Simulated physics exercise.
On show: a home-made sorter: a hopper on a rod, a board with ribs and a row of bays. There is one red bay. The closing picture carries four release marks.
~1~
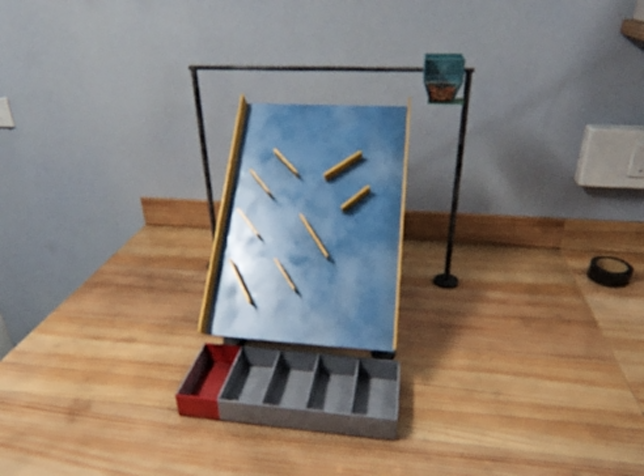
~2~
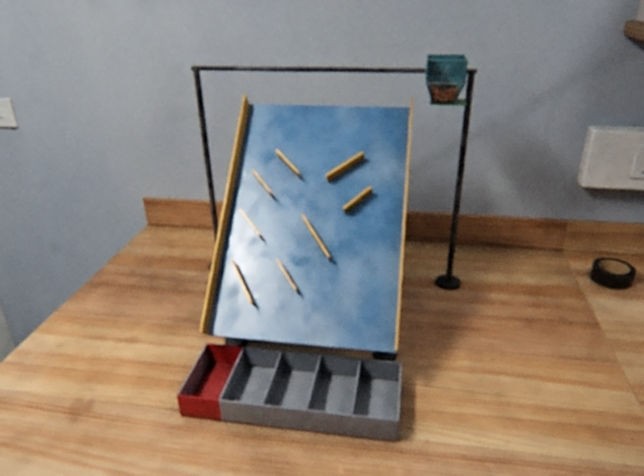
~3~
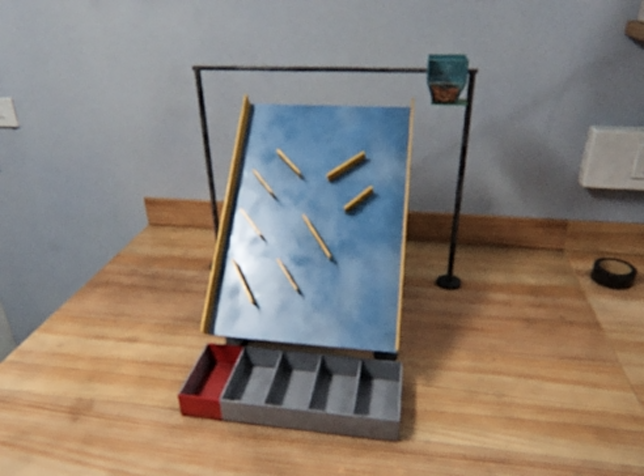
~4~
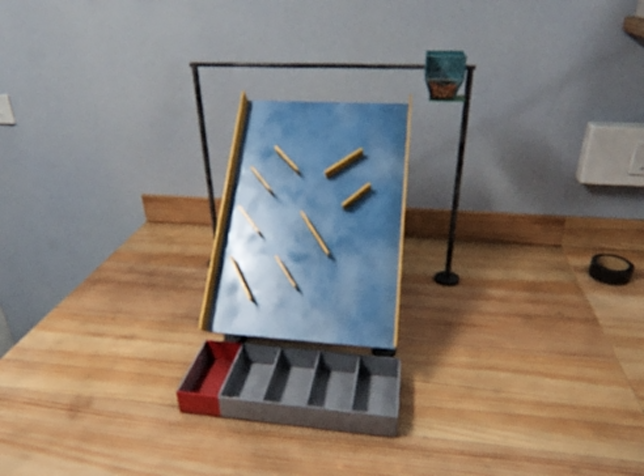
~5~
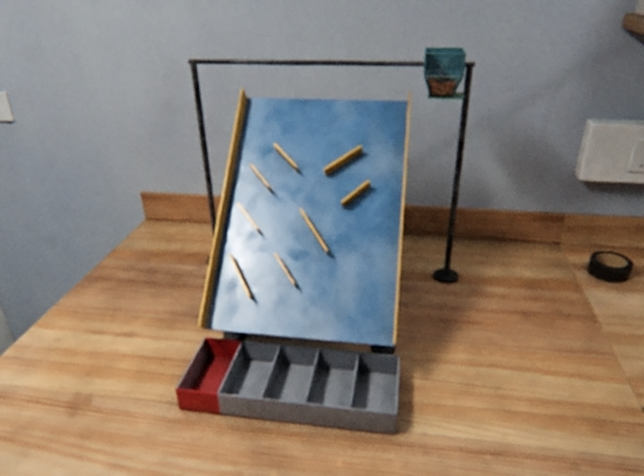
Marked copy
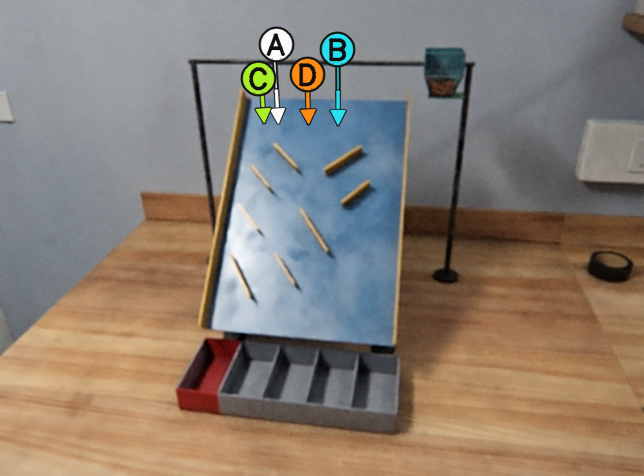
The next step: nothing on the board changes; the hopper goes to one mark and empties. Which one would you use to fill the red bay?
The answer is mark C.
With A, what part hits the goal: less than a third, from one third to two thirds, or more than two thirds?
It is less than a third.
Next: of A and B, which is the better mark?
That is mark A.
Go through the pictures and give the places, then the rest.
Hopper at (441, 92), clay pellets, door shut, in the first picture.
Ribs (276, 149) to (298, 173), (326, 176) to (363, 152), (252, 170) to (271, 193), in the second picture.
Ribs (344, 208) to (372, 187), (241, 209) to (260, 235), (303, 215) to (330, 256), in the third picture.
Ribs (230, 256) to (250, 299), (275, 256) to (295, 286), in the fourth picture.
Red bay at (198, 400), number 1 of 5 from the left, in the fifth picture.
On the marked copy, mark A meets the board at (277, 118); mark B meets the board at (338, 119); mark C meets the board at (263, 117); mark D meets the board at (308, 118).
If A is chosen, a small part in the red bay, most in other bays, a small part outside the box.
If B is chosen, none in the red bay, nearly all in other bays, a stray few outside the box.
If C is chosen, about a third in the red bay, about half in other bays, a small part outside the box.
If D is chosen, none in the red bay, nearly all in other bays.
